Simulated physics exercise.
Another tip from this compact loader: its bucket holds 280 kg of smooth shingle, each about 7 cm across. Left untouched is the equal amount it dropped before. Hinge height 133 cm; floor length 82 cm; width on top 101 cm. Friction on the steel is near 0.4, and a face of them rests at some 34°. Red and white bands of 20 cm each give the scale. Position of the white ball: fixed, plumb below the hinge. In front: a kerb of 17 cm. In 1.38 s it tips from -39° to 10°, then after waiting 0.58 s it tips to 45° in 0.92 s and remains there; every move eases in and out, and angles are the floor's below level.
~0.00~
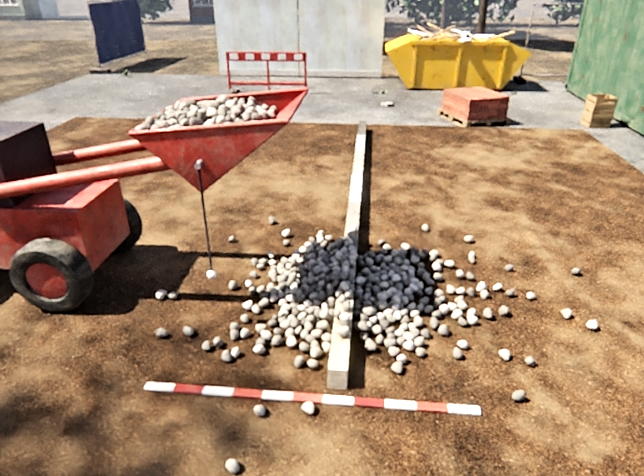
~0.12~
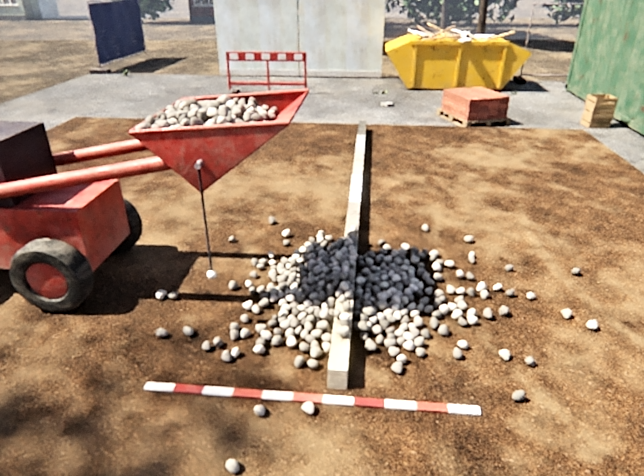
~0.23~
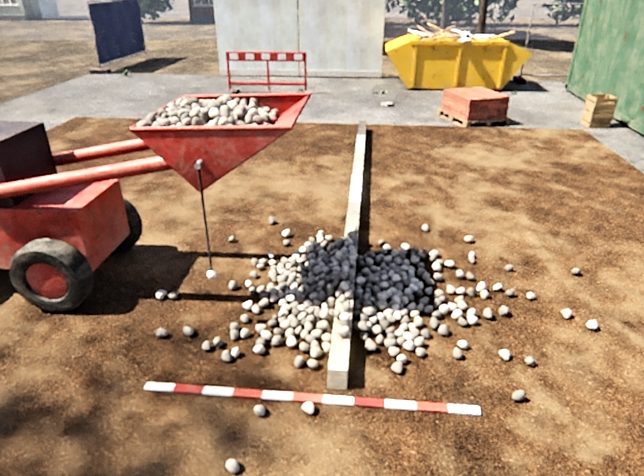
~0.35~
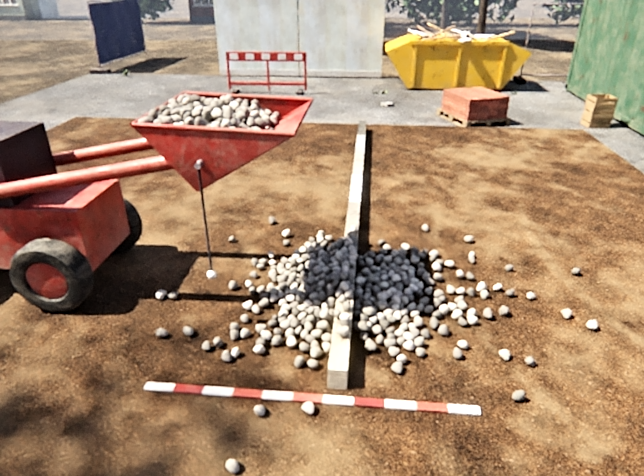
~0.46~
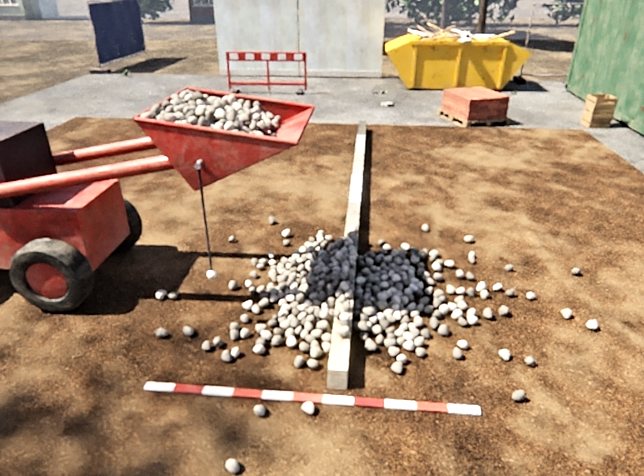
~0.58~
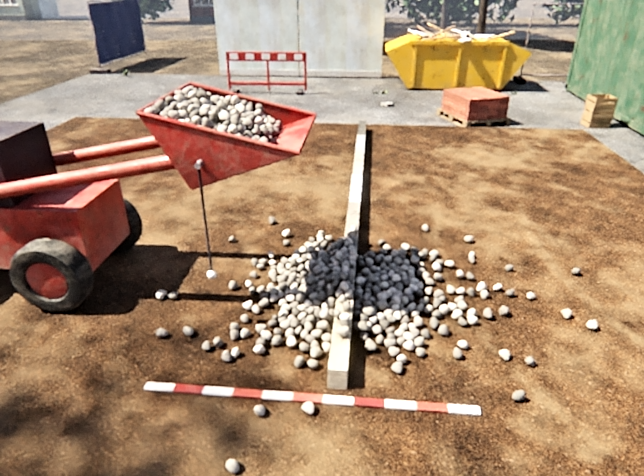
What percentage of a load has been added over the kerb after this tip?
27 %.
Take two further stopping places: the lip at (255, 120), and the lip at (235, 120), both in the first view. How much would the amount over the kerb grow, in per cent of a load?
5 %, then 0 %.
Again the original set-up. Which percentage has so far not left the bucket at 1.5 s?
Still inside: Some 95 %.
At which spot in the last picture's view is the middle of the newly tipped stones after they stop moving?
Centre at roughly (320, 279).
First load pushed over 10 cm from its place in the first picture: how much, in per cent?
Estimate: 15 %, roughly.
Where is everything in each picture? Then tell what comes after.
The bucket is at -39°, its lip at (289, 121); the top of the load is at (220, 106). The earlier load is highest near (344, 272), 23 cm above ground level, 60 % on this side of the kerb, 39 % over the kerb, in the first frame.
The bucket is at -38°, its lip at (290, 123); the top of the load is at (220, 106); the stones move at 0.1 m/s on average, in the second frame.
Lip at (292, 127), floor tilted -35°, highest stones at (216, 105); the stones move at 0.1 m/s on average, in the third frame.
The bucket is at -31°, its lip at (294, 134); the top of the load is at (198, 102); the stones move at 0.1 m/s on average, in the fourth frame.
The bucket is at -26°, its lip at (297, 143); the top of the load is at (188, 98); the stones move at 0.2 m/s on average, in the fifth frame.
Lip at (299, 153), floor tilted -20°, highest stones at (191, 95); the stones move at 0.2 m/s on average, in the sixth frame.
After 1.0 s the floor is at 2°; in per cent of one load, 100 in the bucket, 60 on this side of the kerb, 39 over the kerb; the foremost stones are at (538, 299).
After 1.5 s the floor is at 10°; in per cent of one load, 97 in the bucket, 64 on this side of the kerb, 39 over the kerb; the foremost stones are at (538, 299).
After 3.3 s the floor is at 45°; in per cent of one load, 0 in the bucket, 136 on this side of the kerb, 64 over the kerb; the foremost stones are at (546, 314).
After 5.9 s the floor is at 45°; in per cent of one load, 0 in the bucket, 134 on this side of the kerb, 66 over the kerb; the foremost stones are at (549, 315). Net gain over the kerb, 27.
